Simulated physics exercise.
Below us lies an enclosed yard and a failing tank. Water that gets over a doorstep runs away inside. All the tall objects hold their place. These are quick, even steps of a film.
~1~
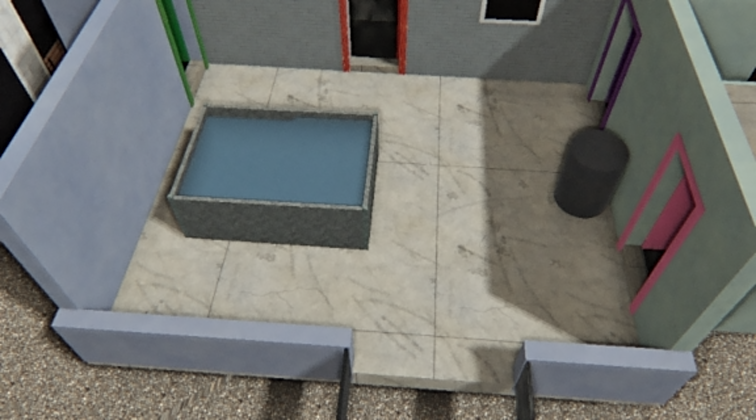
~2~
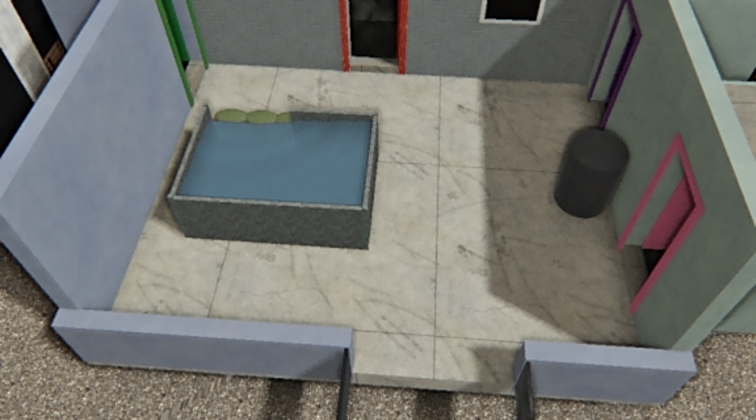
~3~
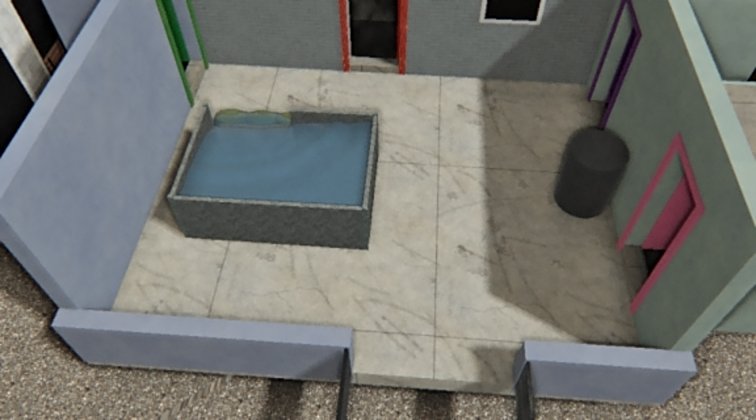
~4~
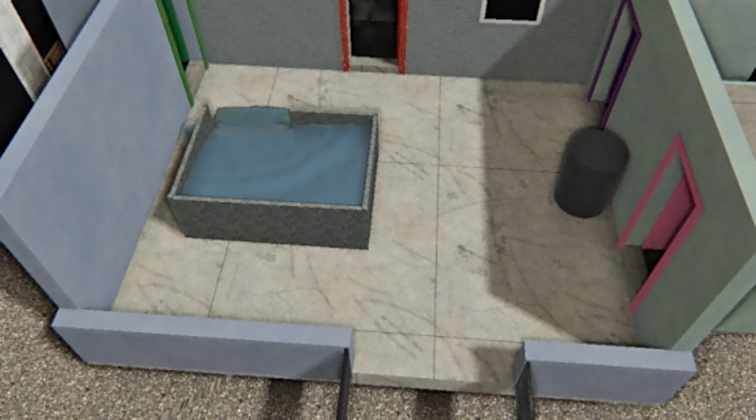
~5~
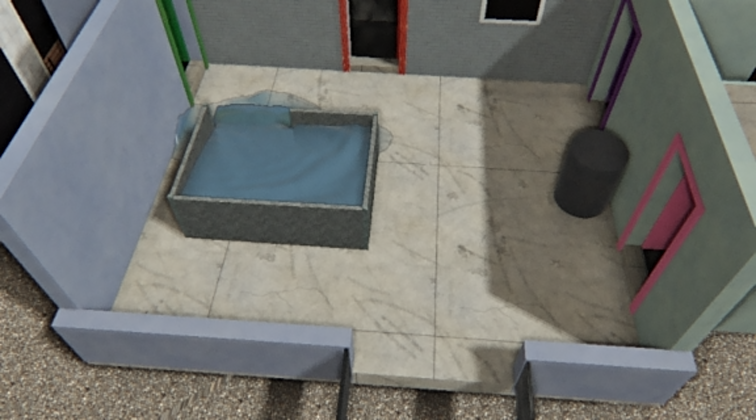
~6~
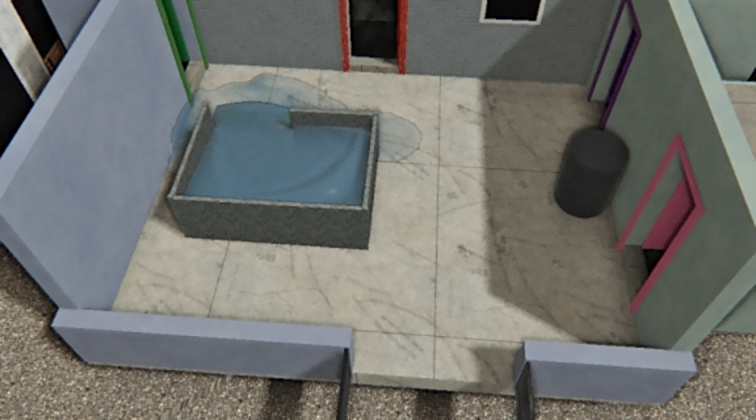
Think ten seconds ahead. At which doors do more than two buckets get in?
In the end: The green door lets in a lot; the red door admits no more than that; the purple door lets in a lot; the pink door admits no more than that.
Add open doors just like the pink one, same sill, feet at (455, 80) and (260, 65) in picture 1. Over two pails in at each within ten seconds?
One after the other: Takes less, lets more in.
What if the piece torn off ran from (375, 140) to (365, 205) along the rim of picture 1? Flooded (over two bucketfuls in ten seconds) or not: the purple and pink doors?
One by one: Purple floods, pink lets more in.
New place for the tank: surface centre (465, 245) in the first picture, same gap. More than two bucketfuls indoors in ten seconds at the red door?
Then: Red goes over.
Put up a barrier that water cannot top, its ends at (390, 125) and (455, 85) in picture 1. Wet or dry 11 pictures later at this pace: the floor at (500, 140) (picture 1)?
Verdict: Awash.
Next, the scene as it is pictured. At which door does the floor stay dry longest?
Last comes the one in pink.
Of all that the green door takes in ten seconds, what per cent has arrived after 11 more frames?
I make it 55 per cent.
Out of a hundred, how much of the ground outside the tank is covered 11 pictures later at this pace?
Near 50 in a hundred.
A moment on, water covers 35 % of the floor; the green door wet at the sill, nothing in, the red door wet at the sill, nothing in, the purple door not reached, the pink door not reached.
Next, water covers 50 % of the floor; the green door over two buckets in, the red door under two buckets in, the purple door not reached, the pink door not reached.
Then, water covers 55 % of the floor; the green door over two buckets in, the red door under two buckets in, the purple door over two buckets in, the pink door not reached.
Later, water covers 80 % of the floor; the green door over two buckets in, the red door under two buckets in, the purple door far over two buckets in, the pink door wet at the sill, nothing in.
In the end, water covers 95 % of the floor; the green door over two buckets in, the red door under two buckets in, the purple door far over two buckets in, the pink door wet at the sill, nothing in.
